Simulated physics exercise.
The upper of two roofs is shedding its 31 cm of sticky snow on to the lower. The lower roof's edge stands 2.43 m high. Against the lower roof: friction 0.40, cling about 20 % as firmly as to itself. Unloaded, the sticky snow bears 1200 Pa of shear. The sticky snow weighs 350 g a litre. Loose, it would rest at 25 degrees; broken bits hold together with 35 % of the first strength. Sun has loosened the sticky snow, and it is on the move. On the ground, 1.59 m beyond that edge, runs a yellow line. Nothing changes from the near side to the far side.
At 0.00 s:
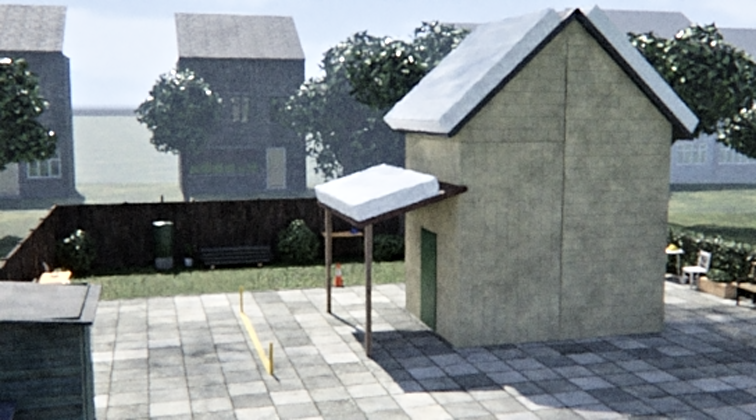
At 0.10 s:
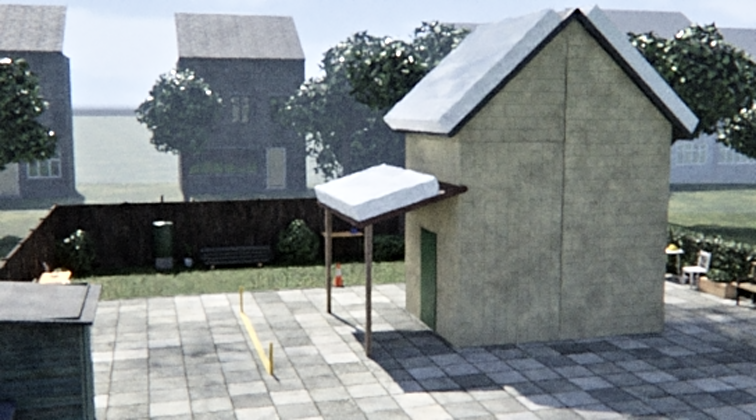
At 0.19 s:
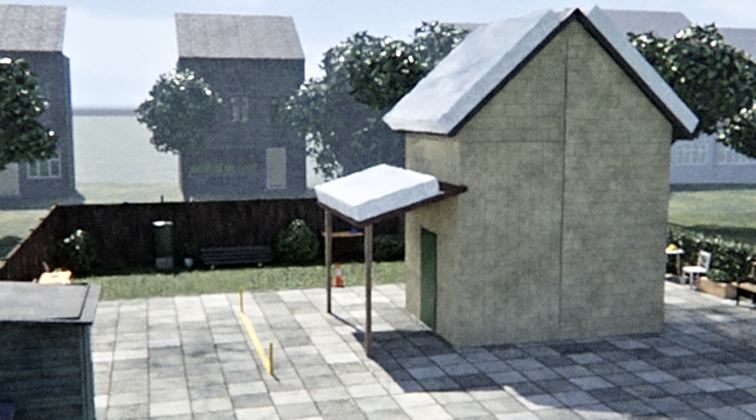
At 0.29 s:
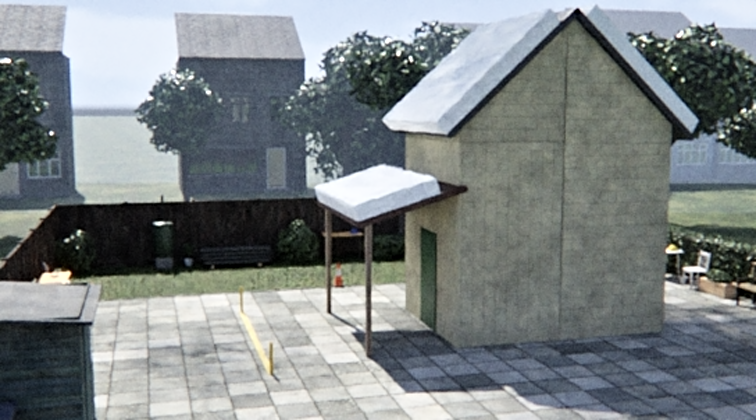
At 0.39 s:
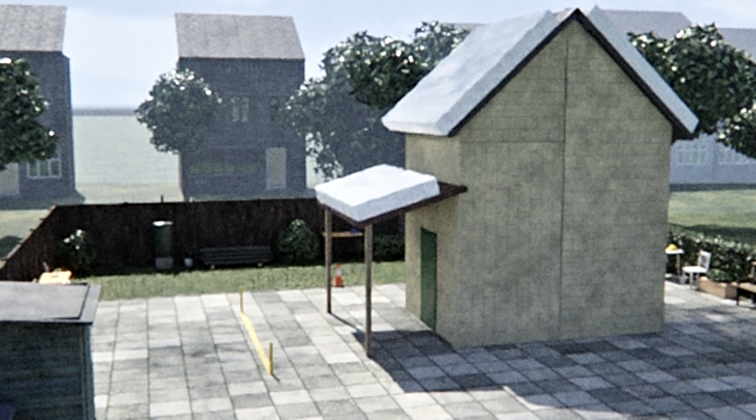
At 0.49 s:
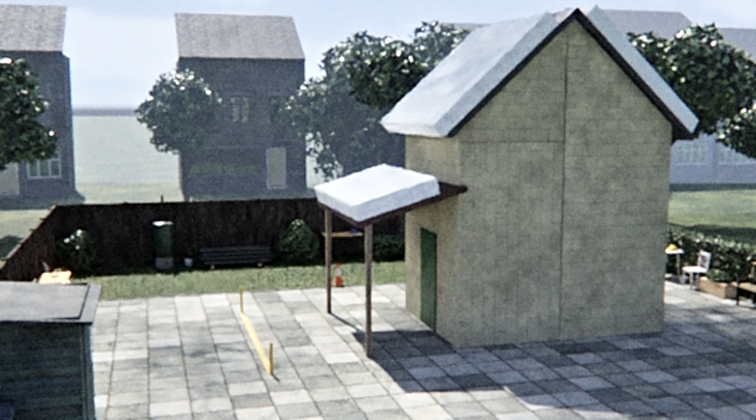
The snow on the steep upper roof of the pale building creeps very slightly down the slope, barely shifting and staying in one piece. The snow on the lower porch roof shows no clear movement, and the paved yard with its yellow line, the fence and the trees stay still.
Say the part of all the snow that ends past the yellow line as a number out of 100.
Expect roughly 1 %.
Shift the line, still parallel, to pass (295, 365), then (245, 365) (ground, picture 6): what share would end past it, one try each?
In turn about 8 %, 0 %.
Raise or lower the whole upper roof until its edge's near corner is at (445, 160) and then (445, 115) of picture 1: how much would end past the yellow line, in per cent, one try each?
In that order: 0 %, 7 %.
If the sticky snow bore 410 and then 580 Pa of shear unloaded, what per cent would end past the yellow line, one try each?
In turn about 35 %, 30 %.
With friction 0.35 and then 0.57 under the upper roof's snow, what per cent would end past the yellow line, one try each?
In turn about 30 %, 10 %.
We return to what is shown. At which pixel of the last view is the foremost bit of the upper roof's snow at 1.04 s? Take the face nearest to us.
At about (413, 174).
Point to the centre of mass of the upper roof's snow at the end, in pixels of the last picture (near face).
At about (382, 230).
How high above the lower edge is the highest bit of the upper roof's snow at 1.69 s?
About 2.6 m.
After 1.04 s, none is below the lower edge and 0 % is past the line.
After 1.69 s, none is below the lower edge and 0 % is past the line.
After 2.35 s, none is below the lower edge and 0 % is past the line.
After 3.00 s, 10 % is below the lower edge and 0 % is past the line.
After 6.00 s, 35 % is below the lower edge and 1 % is past the line.
